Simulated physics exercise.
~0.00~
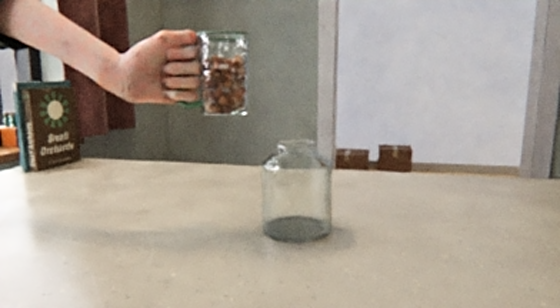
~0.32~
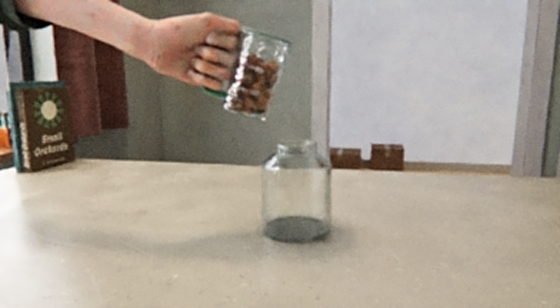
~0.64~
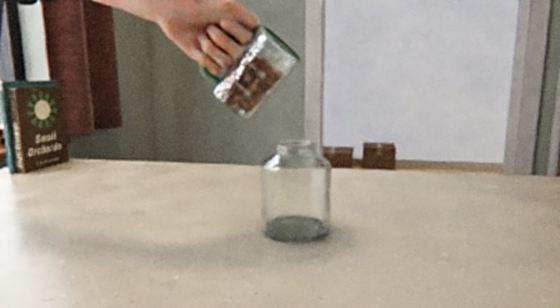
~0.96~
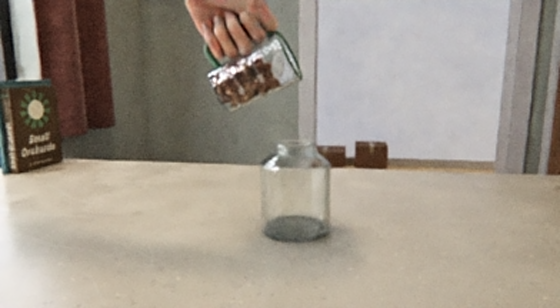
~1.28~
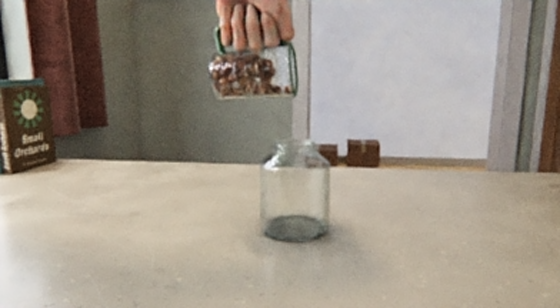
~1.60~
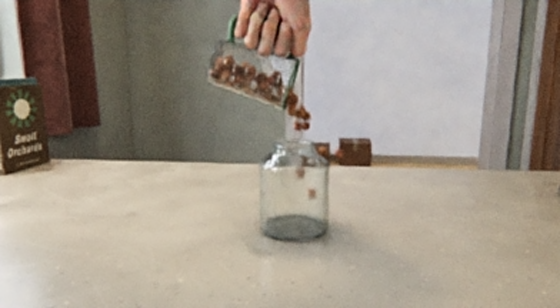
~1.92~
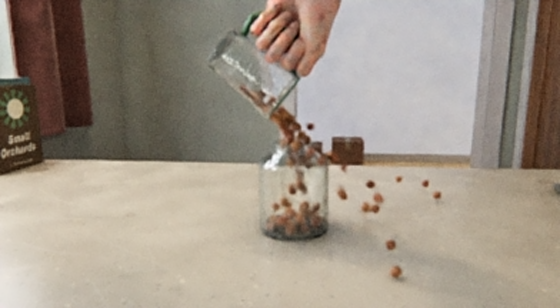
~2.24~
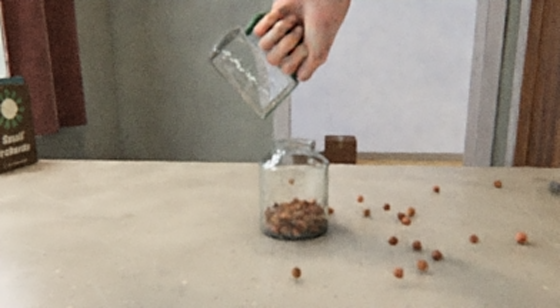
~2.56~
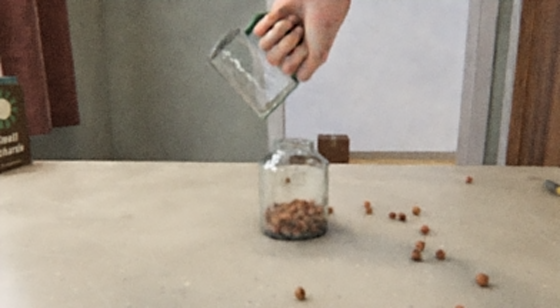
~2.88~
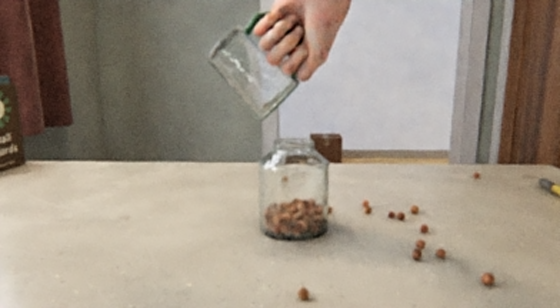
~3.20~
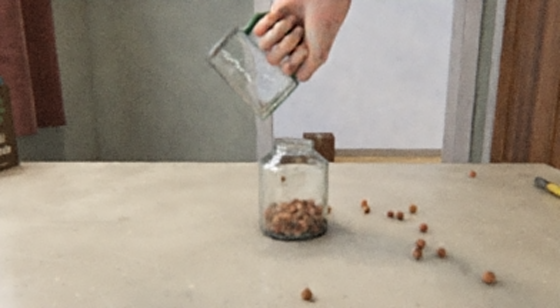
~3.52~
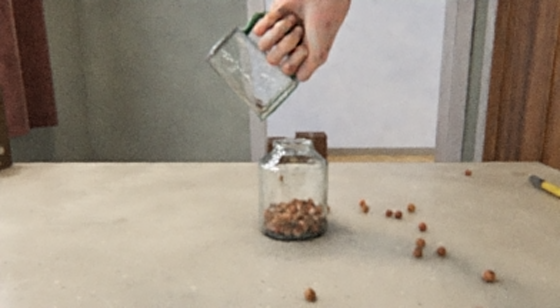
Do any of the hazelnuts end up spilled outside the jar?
Yes, a fair share of them scatter over the countertop, mostly to the right of the jar. The larger part still lands inside the jar, and the cup is left practically empty.
On a pale countertop, with a dark book at the left and a doorway behind, an open glass jar stands empty. A hand holding a clear glass cup of hazelnuts moves in from the left and tilts it above the jar until it lies on its side. The first nuts tumble from the rim into the jar, then the rest rush out as the cup tips further, some bouncing and scattering across the counter, mostly to the right. The hand holds the emptied cup tilted downward, while the jar keeps a heap of nuts and several strays lie around it.
